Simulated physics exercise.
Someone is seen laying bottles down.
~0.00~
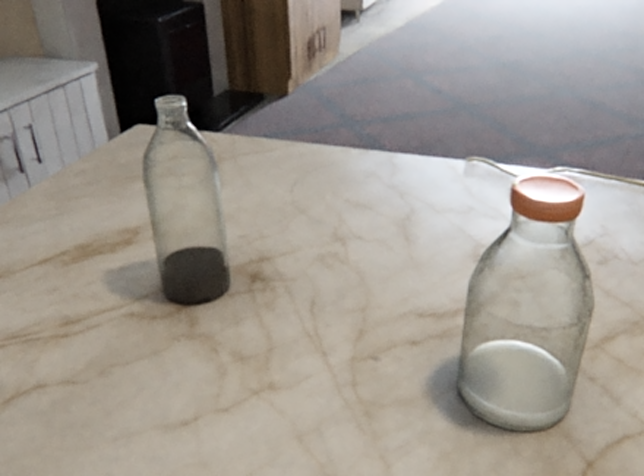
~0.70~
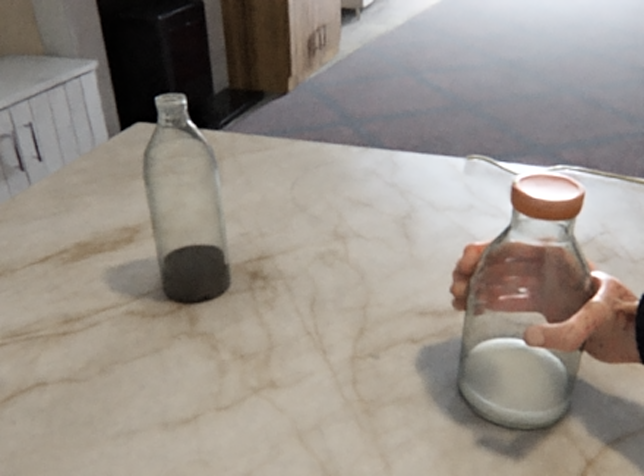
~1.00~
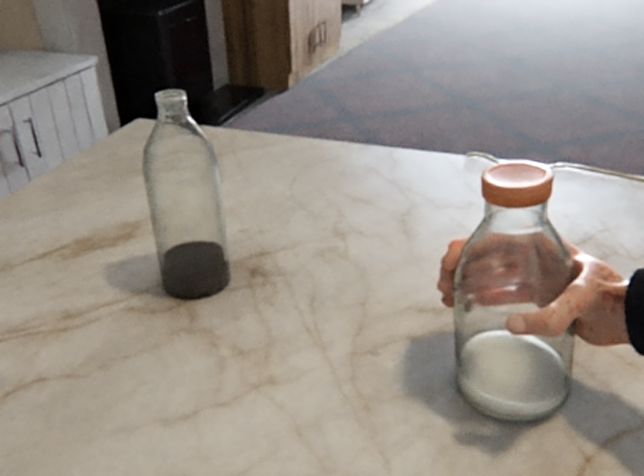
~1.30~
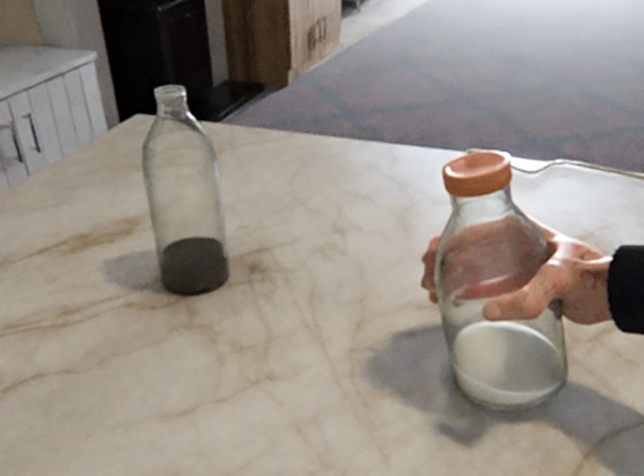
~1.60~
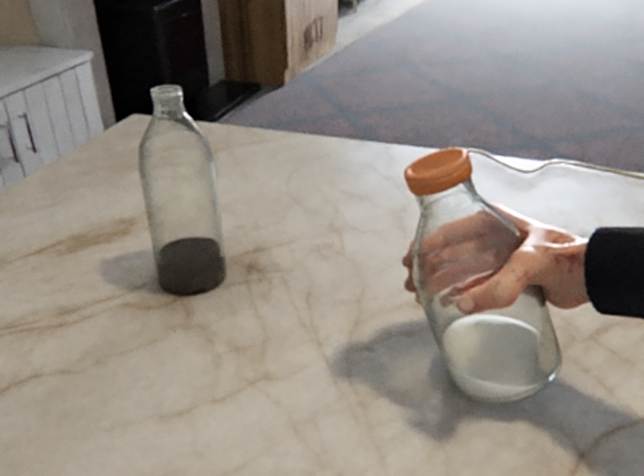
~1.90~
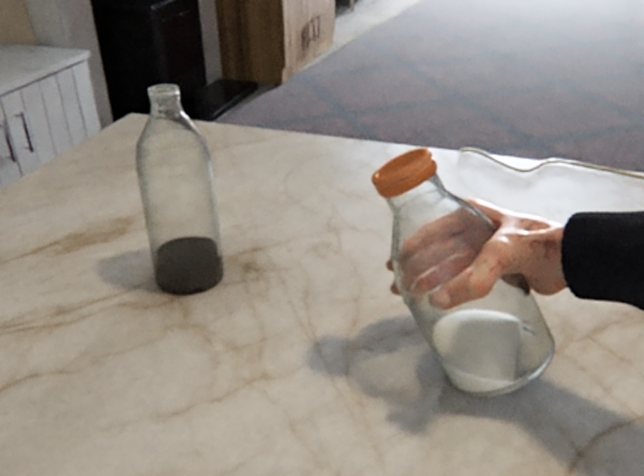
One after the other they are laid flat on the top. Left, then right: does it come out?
The left bottle stays dry; the right bottle stays dry.
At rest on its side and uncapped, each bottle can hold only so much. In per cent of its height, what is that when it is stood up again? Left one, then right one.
Around 26 percent for the first, 18 percent for the second.
Around 2.6 s, the right bottle is nearly down; right bottle, no leak.
Around 3.6 s, the right bottle lies flat; right bottle, no leak.
Around 6.5 s, both lie flat; right bottle, no leak; left bottle, no leak.
